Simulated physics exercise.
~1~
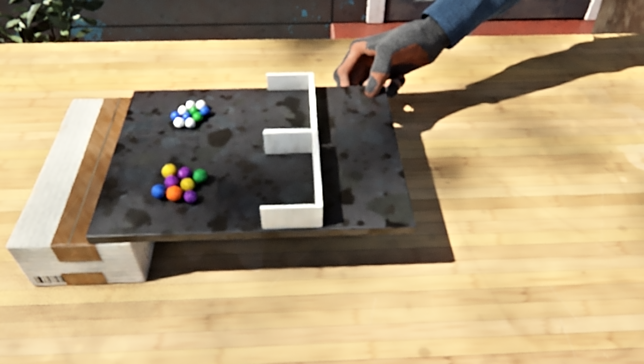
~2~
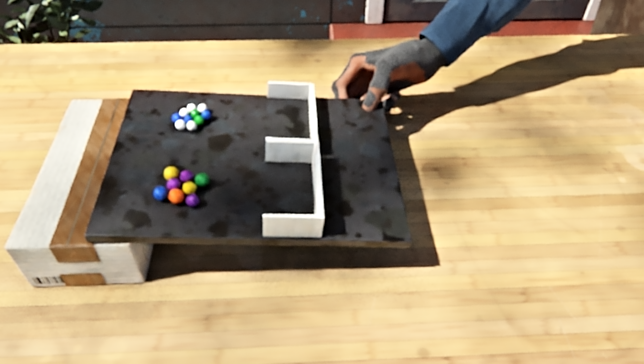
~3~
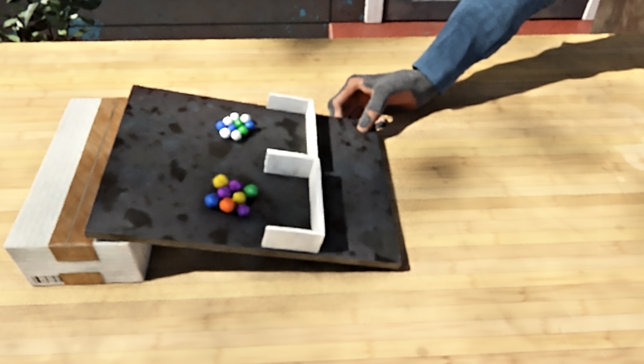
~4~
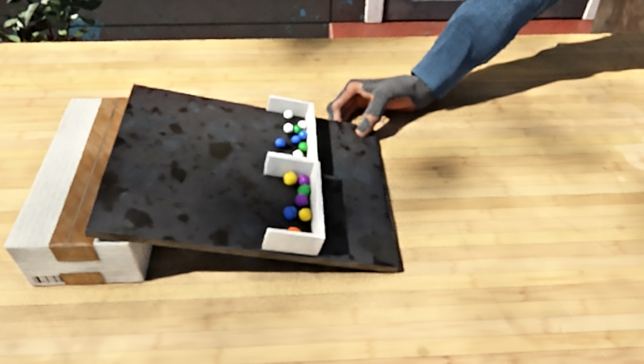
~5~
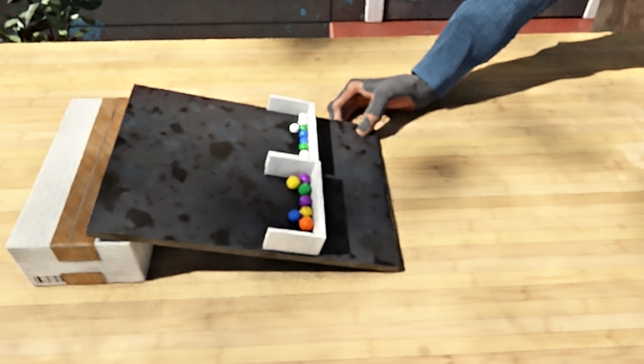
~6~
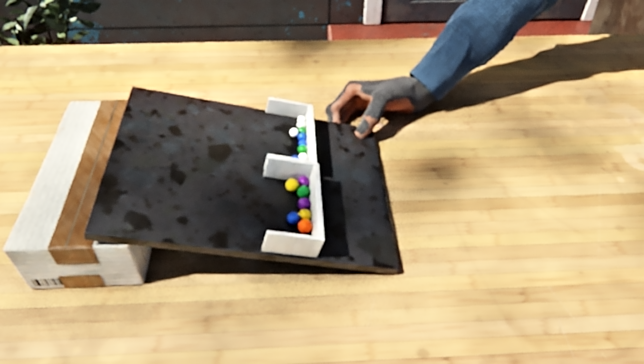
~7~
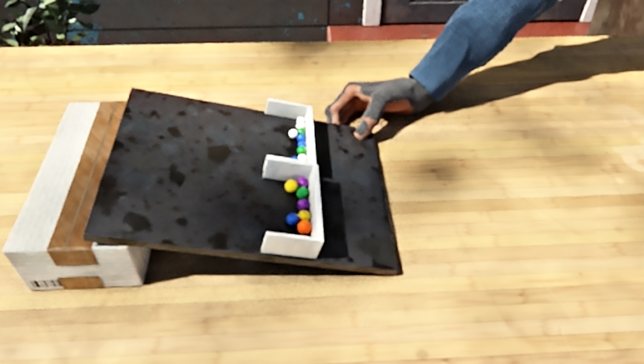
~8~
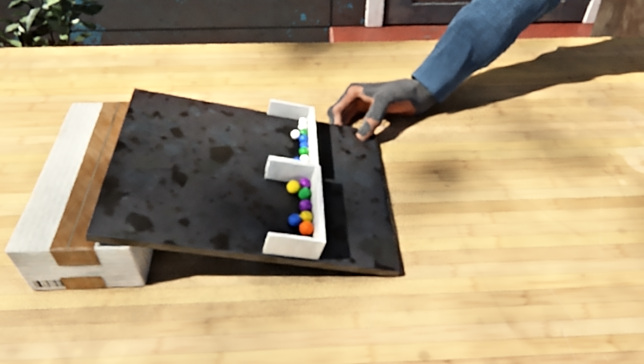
Two clusters of small colored balls rolling right down a dark board as a gloved hand lowers its end, stopping against white barriers.
